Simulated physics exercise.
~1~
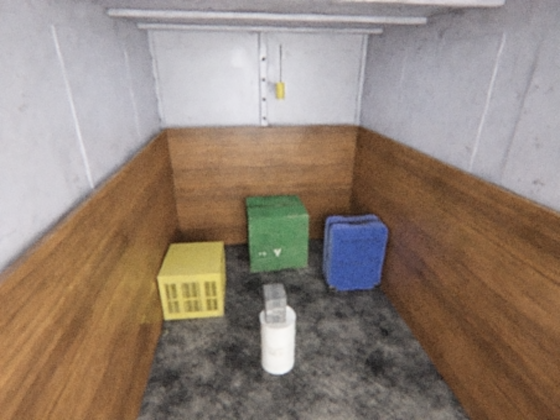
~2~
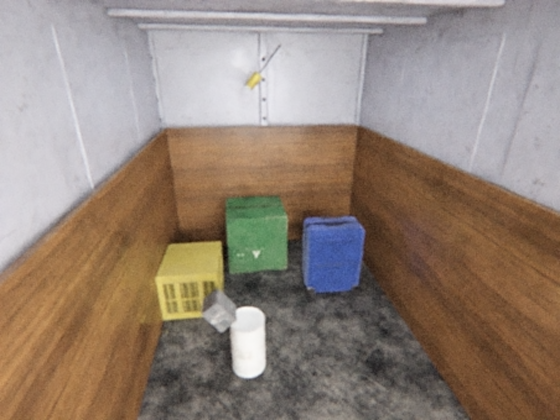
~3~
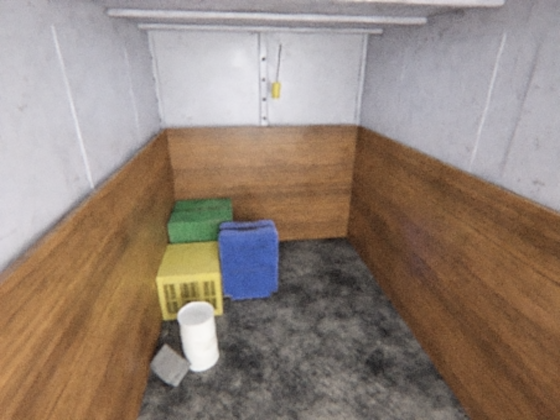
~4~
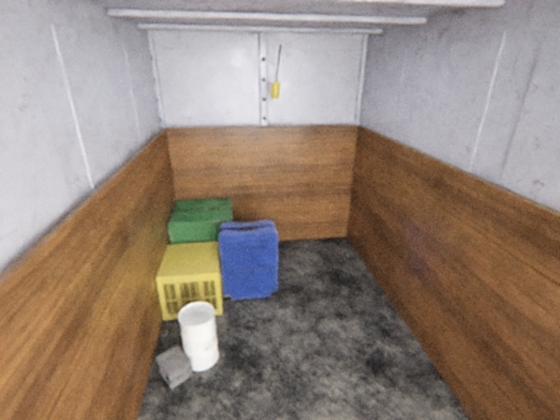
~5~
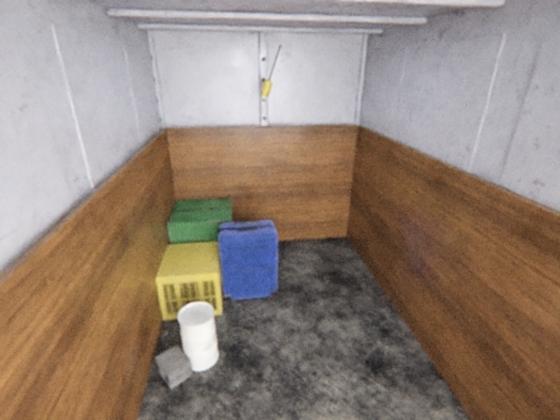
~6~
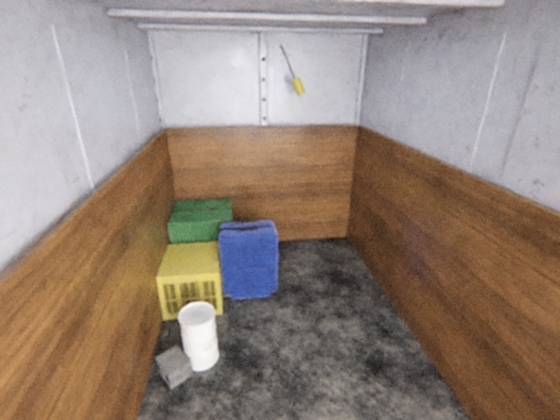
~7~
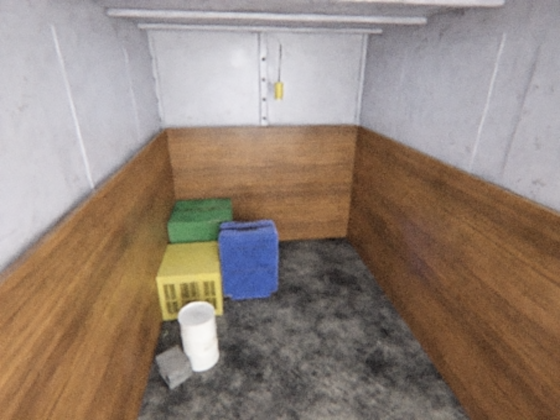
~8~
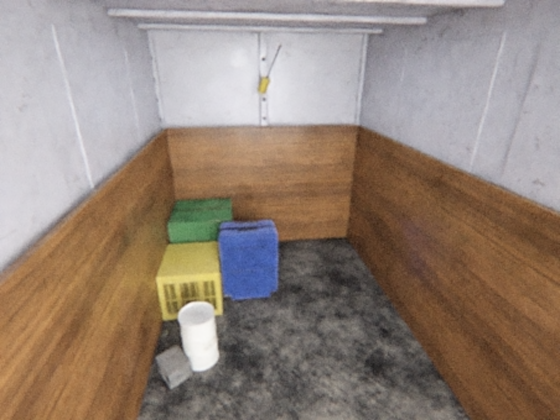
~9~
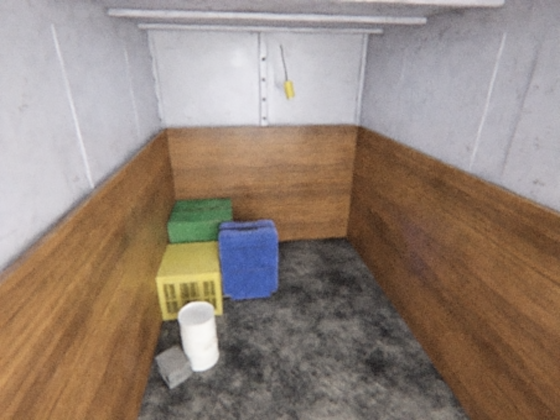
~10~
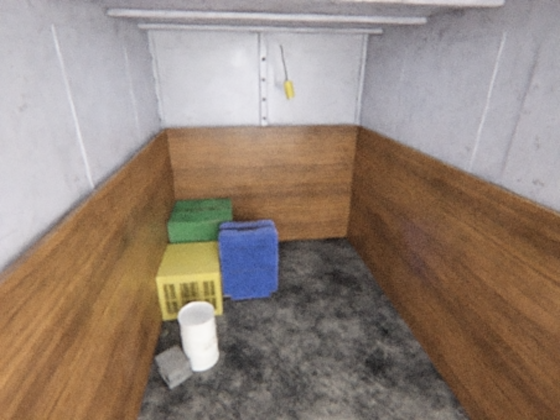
A large green box stands against the wood-panelled front wall of a moving van's load bay, seen from behind, with a blue case to its right and a yellow chest to its left. Nearer, a small grey box sits on top of a white canister. The green box, blue case and canister slide left while the grey box tips off the canister, and a yellow tag hanging on the front wall swings. The grey box drops to the floor at the left. The green box ends behind the yellow chest, which never moves, with the blue case upright beside it. The canister stands in front, the grey box lies on its side next to it, and only the tag keeps swinging.
